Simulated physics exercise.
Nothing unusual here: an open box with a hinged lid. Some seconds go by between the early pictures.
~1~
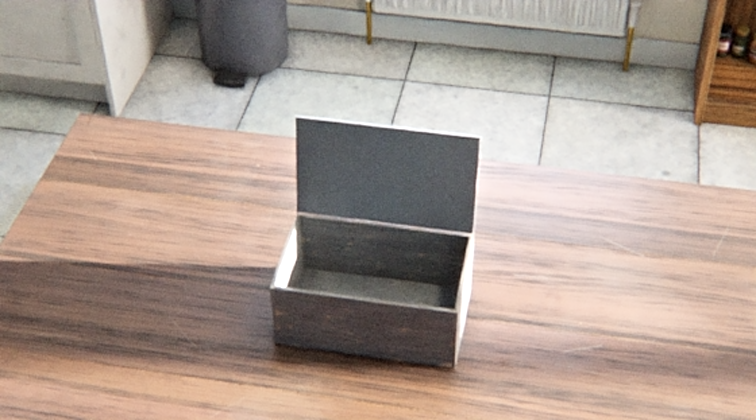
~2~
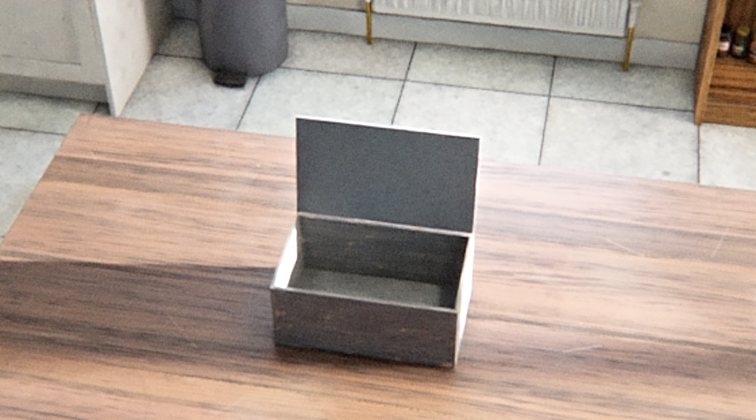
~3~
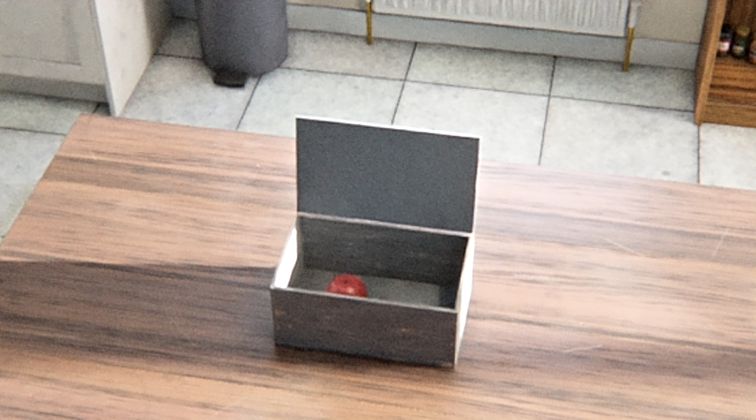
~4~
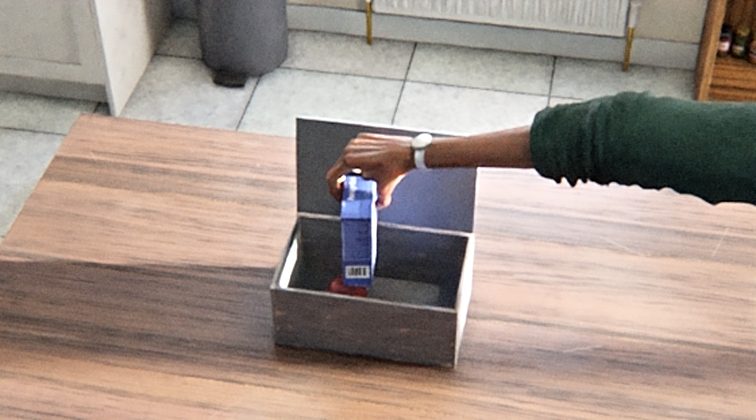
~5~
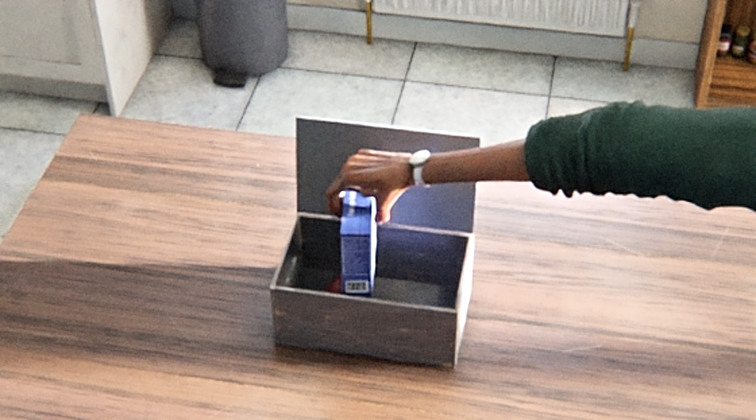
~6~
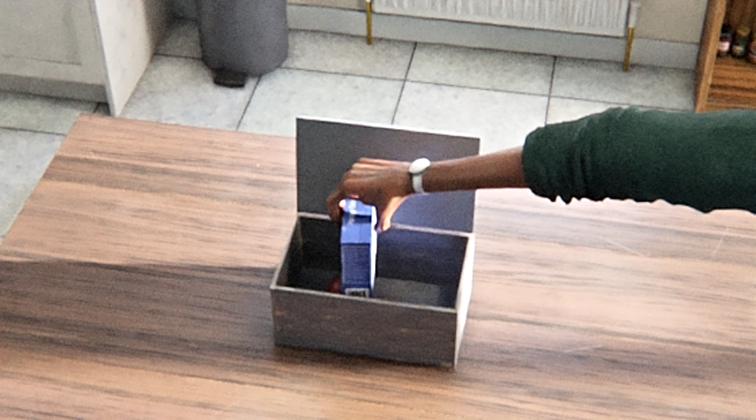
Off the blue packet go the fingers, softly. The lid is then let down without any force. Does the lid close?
The lid lowers completely.
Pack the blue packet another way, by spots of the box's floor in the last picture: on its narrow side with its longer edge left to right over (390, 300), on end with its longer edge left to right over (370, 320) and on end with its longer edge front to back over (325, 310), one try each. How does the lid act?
Open; open; open.
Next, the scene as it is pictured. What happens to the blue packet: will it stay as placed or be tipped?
Observation: It tilts over.
Then, 0.40 s after the last picture, blue packet on its side near (395, 303); red apple rolled a little.
Then, 1.10 s after the last picture, lid starting down; blue packet on its side near (410, 308); red apple rolled about its own width.
Then, 1.70 s after the last picture, lid 52° above the rim; blue packet on its side near (410, 308); red apple rolled about its own width.
Then, 2.10 s after the last picture, lid 19° above the rim; blue packet on its side near (410, 308); red apple rolled about its own width.
At rest, lid shut; tipped over in the box, blue packet; moved from the start, red apple. Seen from the same camera at the end, blue packet near (410, 308).
